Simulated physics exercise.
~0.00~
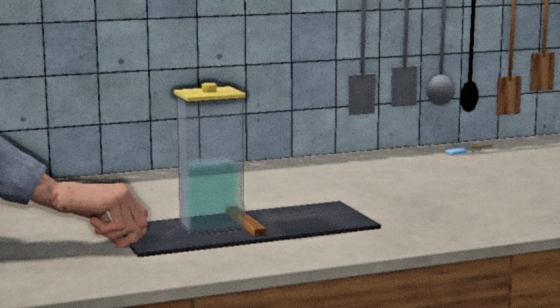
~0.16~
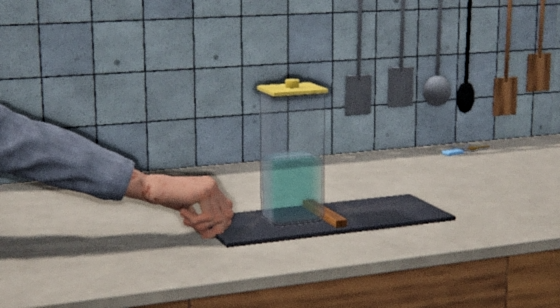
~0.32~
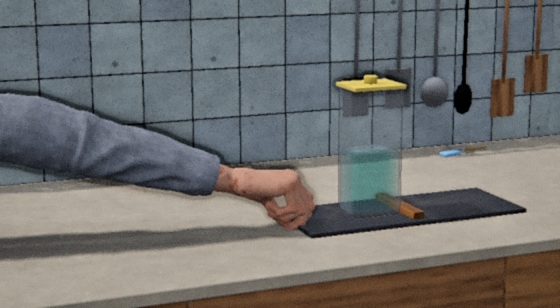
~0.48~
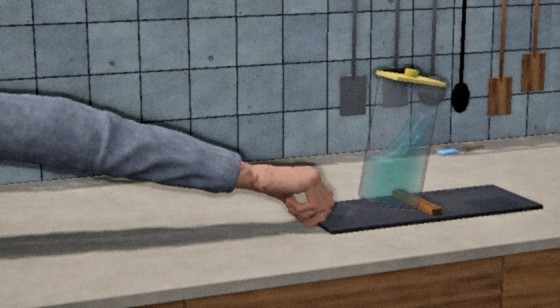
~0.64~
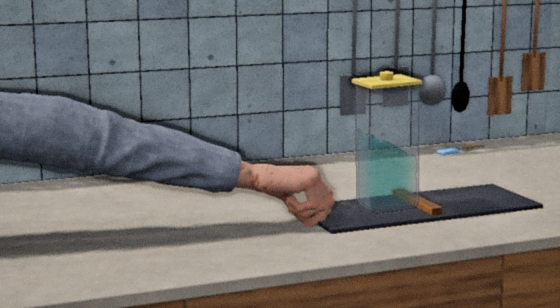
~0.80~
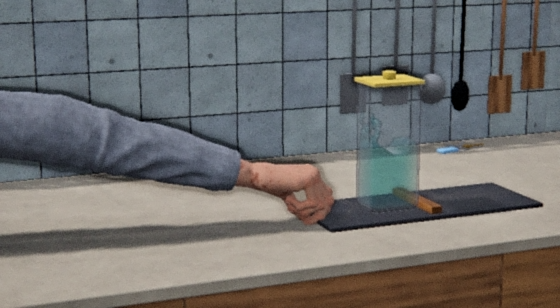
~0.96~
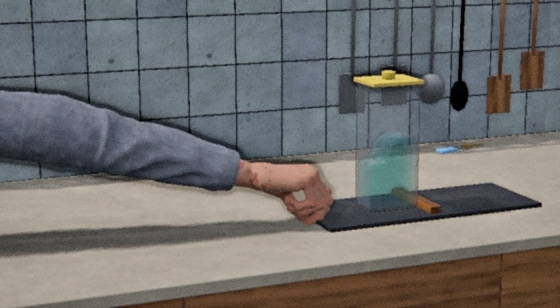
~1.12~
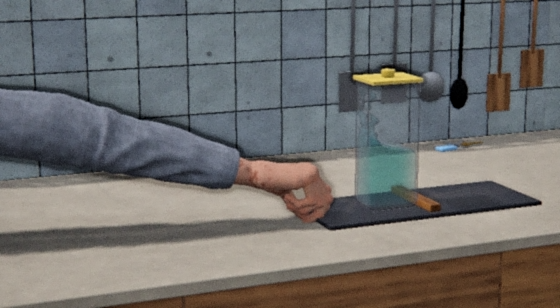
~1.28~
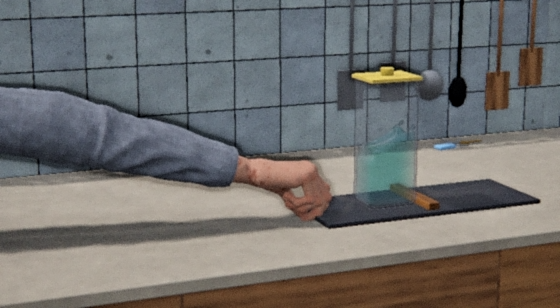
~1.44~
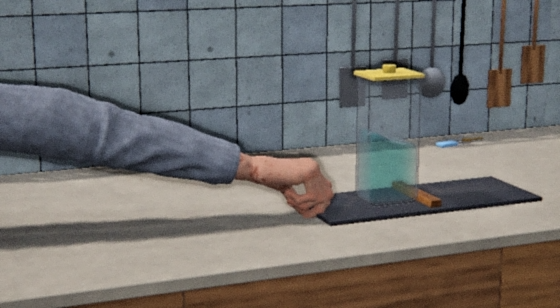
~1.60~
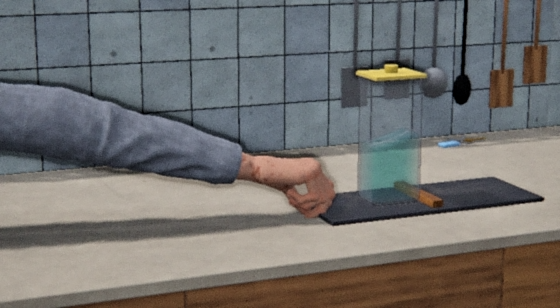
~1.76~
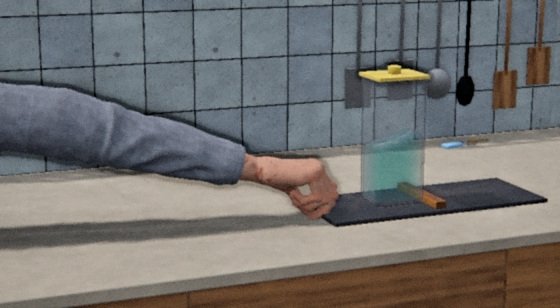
A hand in a grey-blue sleeve reaches in from the left and grips the end of a thin dark board on a pale kitchen counter, seen from the front and slightly above. On the board stands a clear square bottle with a yellow cap, partly filled with teal liquid, beside a small wooden strip. Utensils hang against blue-grey tiles behind. The hand pushes the board to the right, then stops it, and the bottle tips briefly rightward against the strip. It rocks back upright while the liquid sloshes, and it remains standing, the hand still on the board.
